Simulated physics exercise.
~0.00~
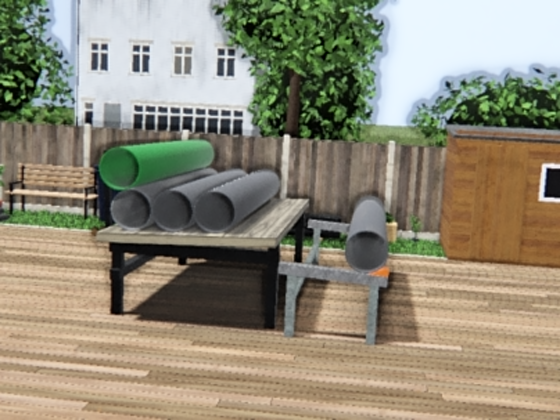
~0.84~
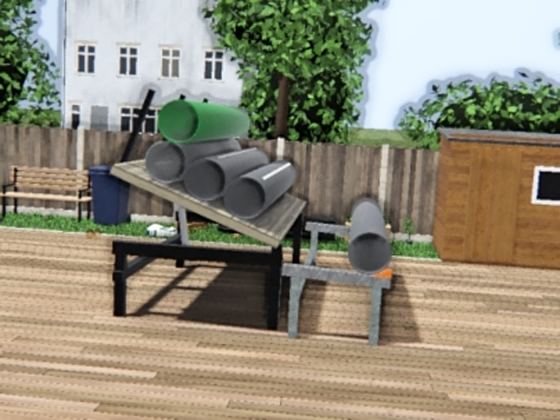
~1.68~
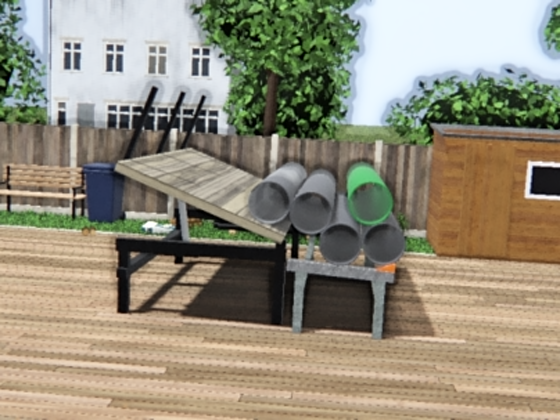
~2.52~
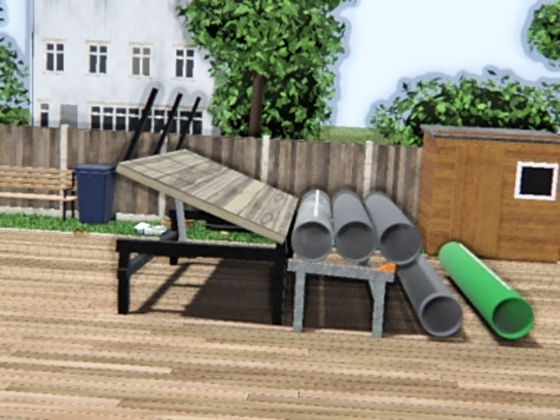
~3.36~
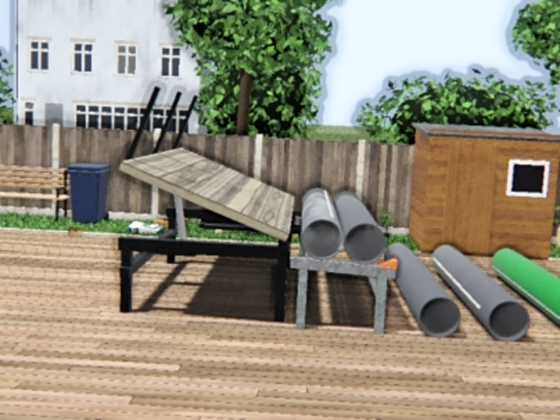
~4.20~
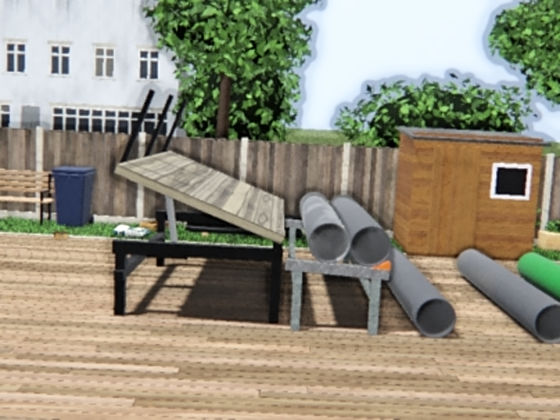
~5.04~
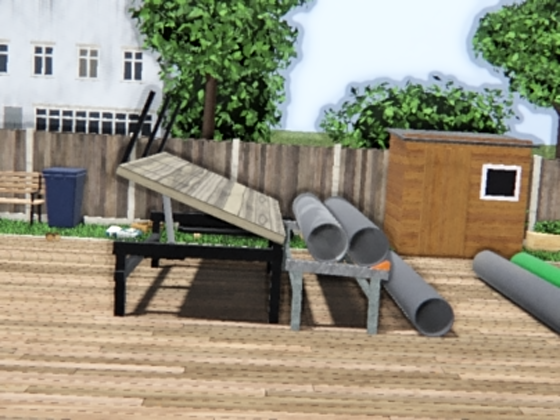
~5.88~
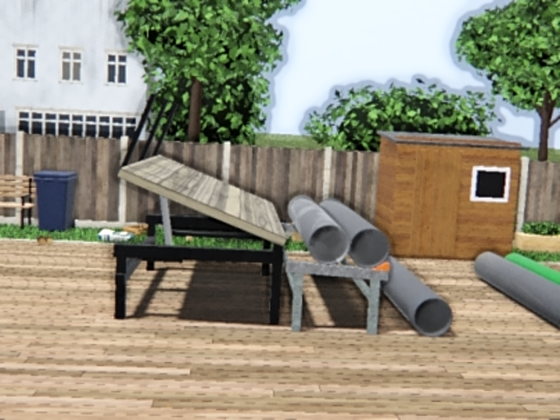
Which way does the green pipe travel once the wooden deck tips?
The green pipe travels to the right, over the rack and on across the ground.
